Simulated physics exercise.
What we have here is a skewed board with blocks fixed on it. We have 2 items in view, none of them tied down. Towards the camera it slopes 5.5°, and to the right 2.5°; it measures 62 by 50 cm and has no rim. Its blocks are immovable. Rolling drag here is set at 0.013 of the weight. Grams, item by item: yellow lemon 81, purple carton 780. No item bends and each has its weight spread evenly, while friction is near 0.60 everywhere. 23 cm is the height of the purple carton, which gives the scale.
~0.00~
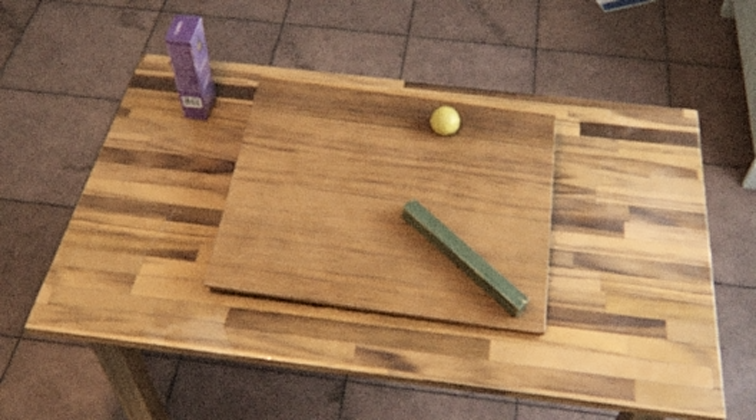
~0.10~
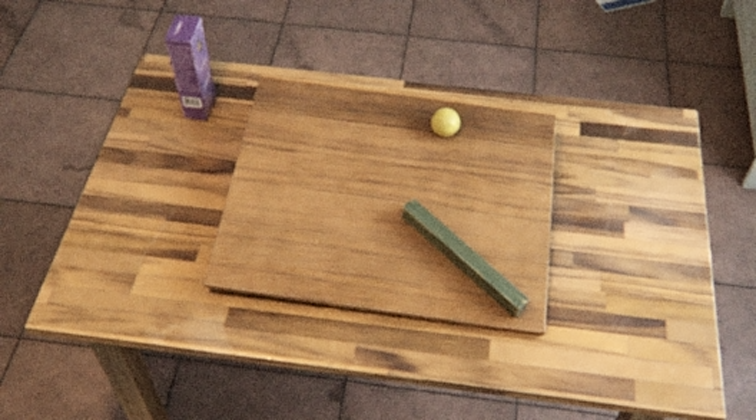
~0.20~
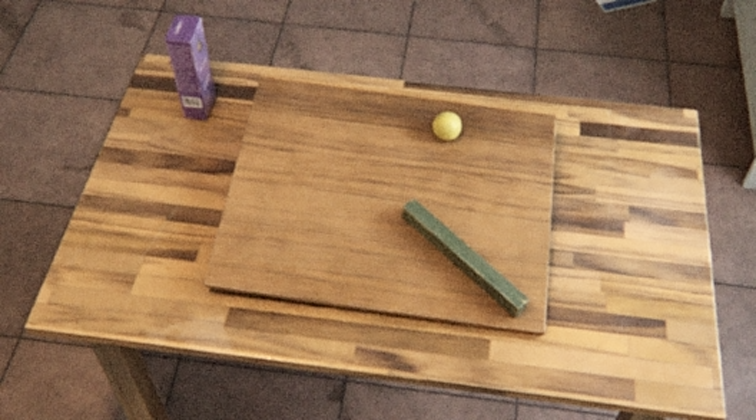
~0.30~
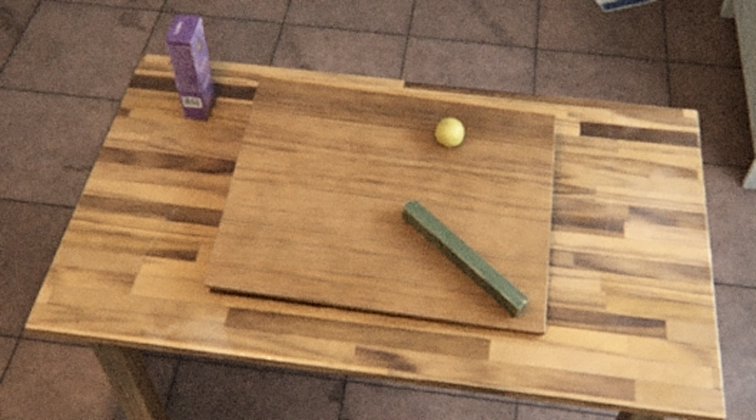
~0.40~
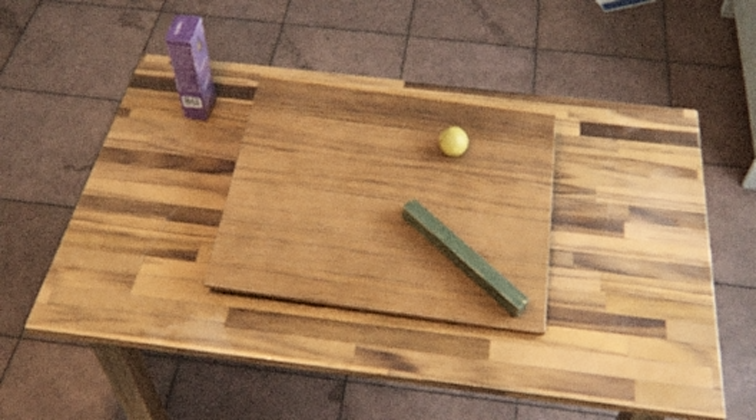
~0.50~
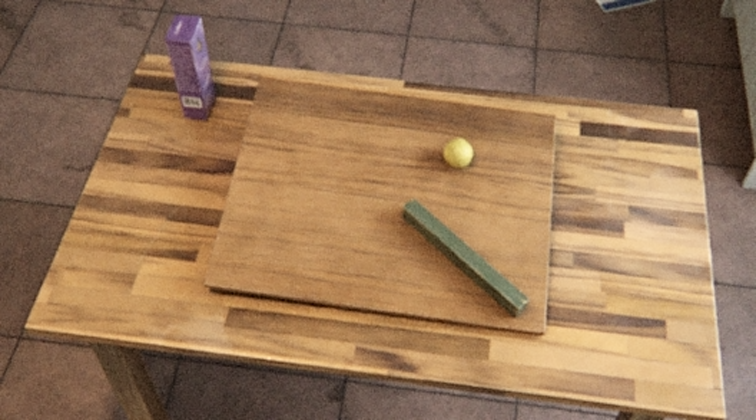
A small yellow lemon rests near the far edge of a brown wooden board on a striped wooden table, seen from above at an angle in a room with a dark tiled floor. A purple carton stands at the table's far left corner, and a dark green bar lies diagonally on the board's near right part. The lemon moves slowly towards the viewer and slightly right, gradually quickening, while the camera stays still.
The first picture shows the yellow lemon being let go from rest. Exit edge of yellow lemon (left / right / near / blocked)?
Right.
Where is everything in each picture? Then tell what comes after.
In the first frame, 42 cm of board to the near edge; yellow lemon (445, 121); purple carton (192, 70).
In the second frame, 41 cm of board to the near edge; yellow lemon (446, 122); purple carton (192, 70).
In the third frame, 40 cm of board to the near edge; yellow lemon (447, 126); purple carton (192, 70).
In the fourth frame, 39 cm of board to the near edge; yellow lemon (450, 133); purple carton (192, 70).
In the fifth frame, 37 cm of board to the near edge; yellow lemon (454, 141); purple carton (192, 70).
In the sixth frame, 34 cm of board to the near edge; yellow lemon (458, 154); purple carton (192, 70).
After 0.80 s, 23 cm of board to the near edge; yellow lemon near (480, 207).
After 1.00 s, 12 cm of board to the near edge; yellow lemon near (501, 259).
After 1.30 s, it has gone over the right edge; yellow lemon near (567, 324).
After 1.50 s, it has gone over the right edge; yellow lemon near (617, 368).
In the end (1.6 s), it has gone over the right edge; purple carton under 8 cm from the start.
